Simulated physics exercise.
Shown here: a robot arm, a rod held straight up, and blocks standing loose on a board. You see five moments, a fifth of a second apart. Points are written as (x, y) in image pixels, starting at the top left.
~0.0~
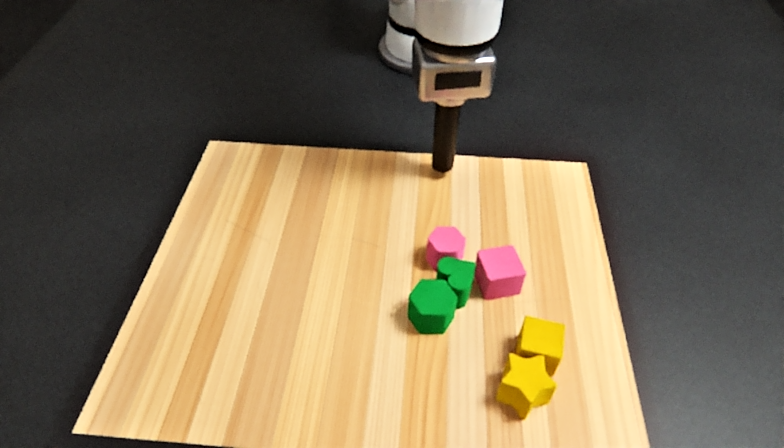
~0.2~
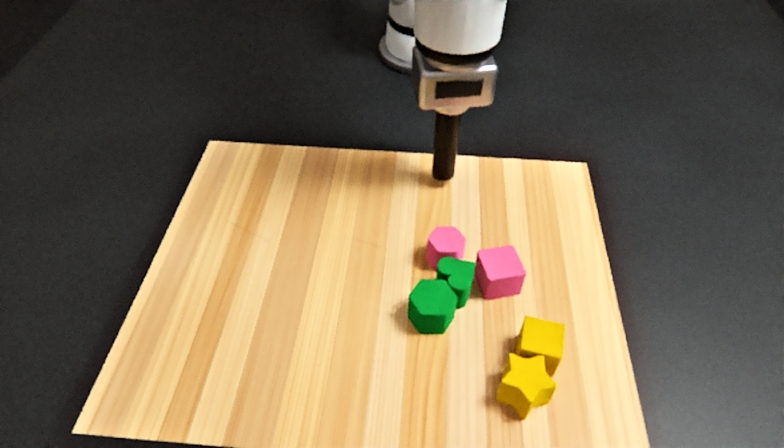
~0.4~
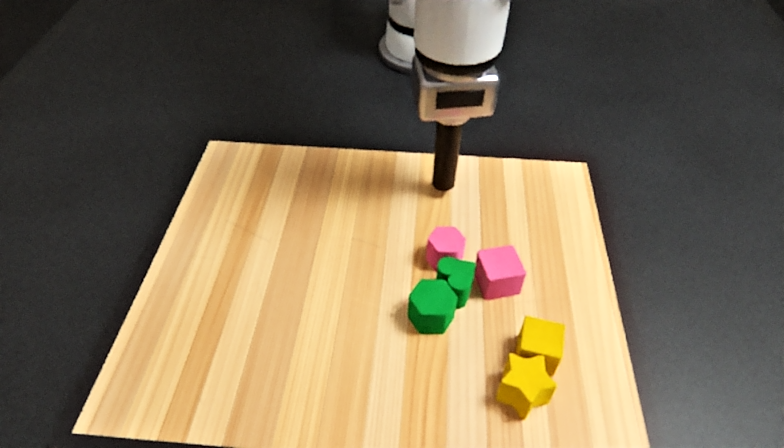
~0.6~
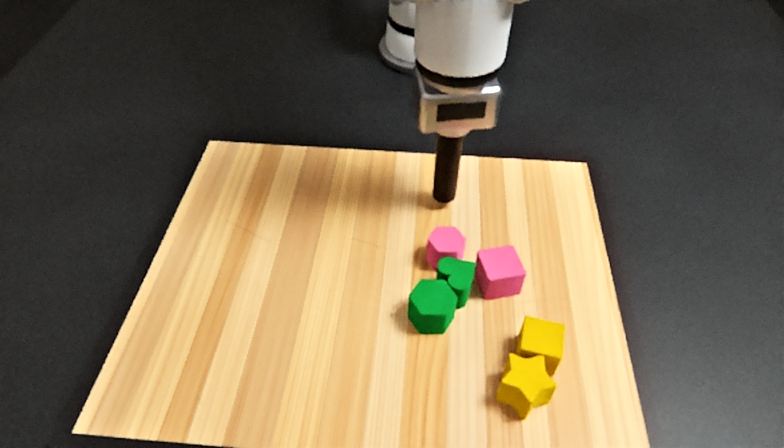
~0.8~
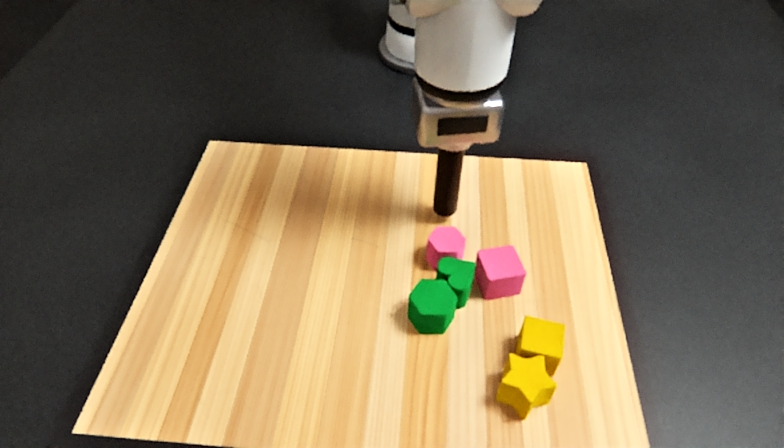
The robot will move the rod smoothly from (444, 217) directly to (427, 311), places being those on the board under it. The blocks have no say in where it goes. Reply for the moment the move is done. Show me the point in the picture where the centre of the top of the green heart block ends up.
Expect it around (495, 312).
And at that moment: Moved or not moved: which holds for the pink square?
By the time the path is finished, it has hardly shifted at all.
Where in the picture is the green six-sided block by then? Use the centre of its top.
When the path ends, it will be at (432, 334).
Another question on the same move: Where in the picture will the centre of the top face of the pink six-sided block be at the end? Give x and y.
It should be at about (459, 306).
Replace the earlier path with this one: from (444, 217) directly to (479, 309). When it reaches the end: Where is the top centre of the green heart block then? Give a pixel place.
The middle of the upper face of the green heart block will lie at about (456, 304) in the picture.
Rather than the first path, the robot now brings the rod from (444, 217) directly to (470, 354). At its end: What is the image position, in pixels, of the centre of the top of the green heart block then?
The middle of its upper face should be somewhere near (488, 363).
On the path given first. One third of the way, rod (440, 238); pink six-sided block (447, 248); green heart block (459, 275).
Two thirds of the way, rod (434, 269); green six-sided block (433, 311), turned 45° clockwise; pink six-sided block (451, 279), turned 35° anticlockwise; green heart block (480, 300), turned 40° anticlockwise.
At the end, rod (428, 303); green six-sided block (432, 334), turned 95° clockwise; pink six-sided block (459, 306), turned 65° anticlockwise; green heart block (495, 312), turned 80° anticlockwise; pink square still.
